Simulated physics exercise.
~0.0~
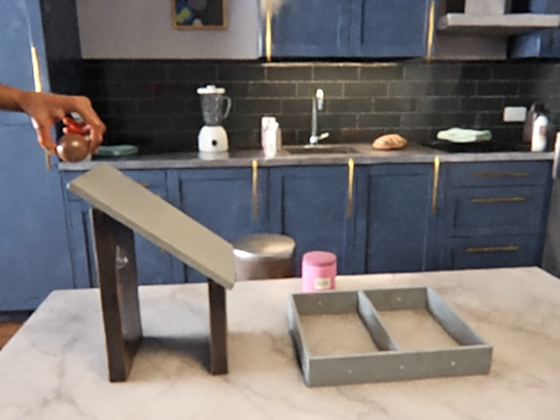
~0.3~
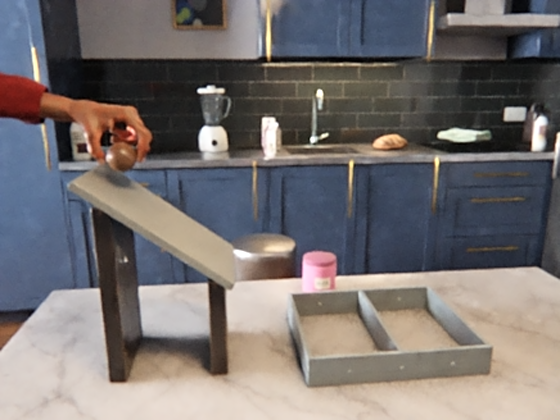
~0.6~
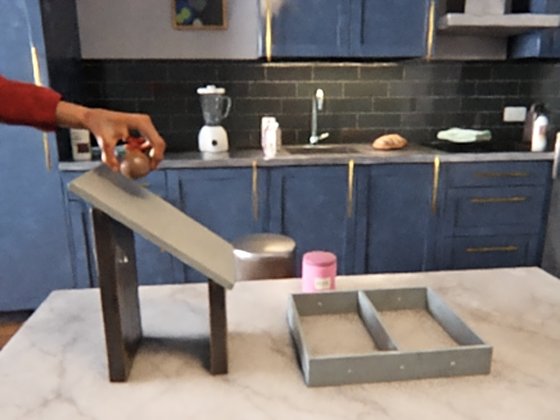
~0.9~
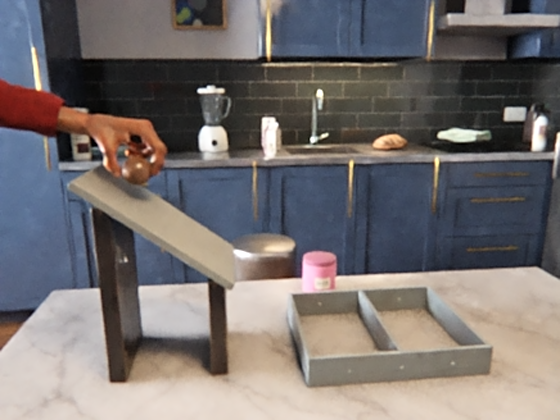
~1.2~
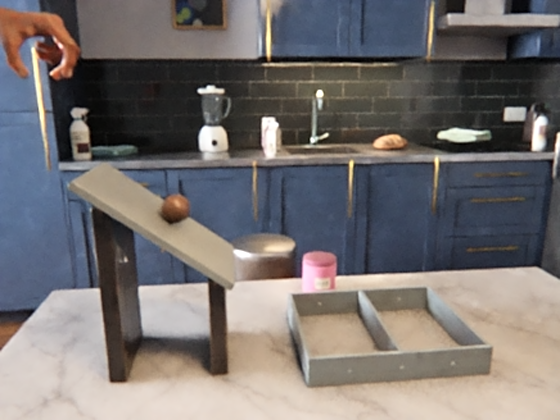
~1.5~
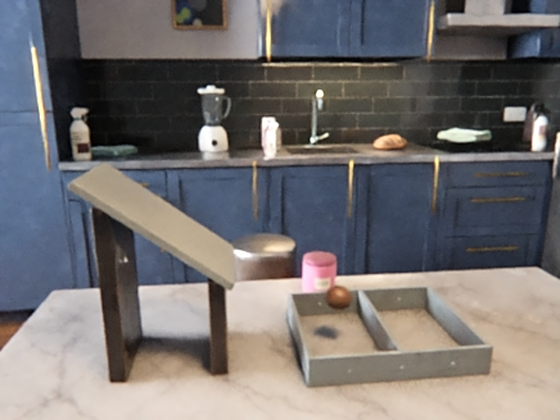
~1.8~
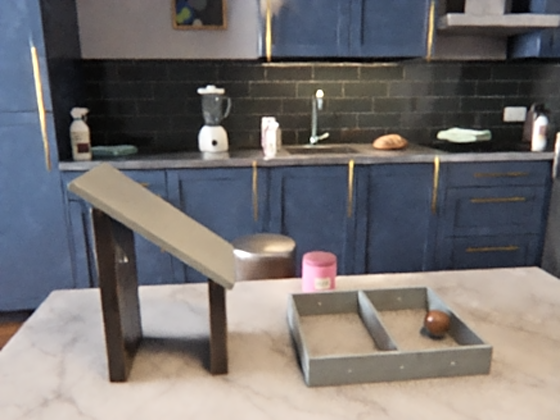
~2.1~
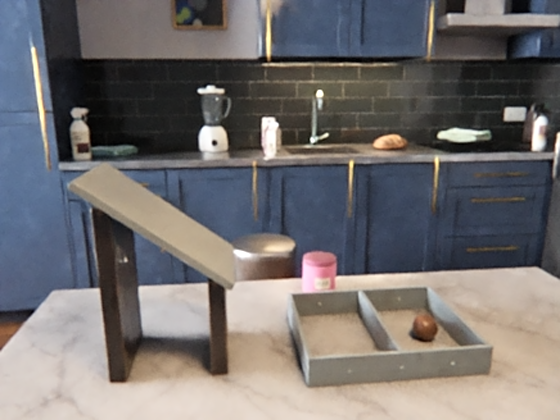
In a kitchen, a hand releases a brown ball that rolls down a sloping board into the tray's farther bay.
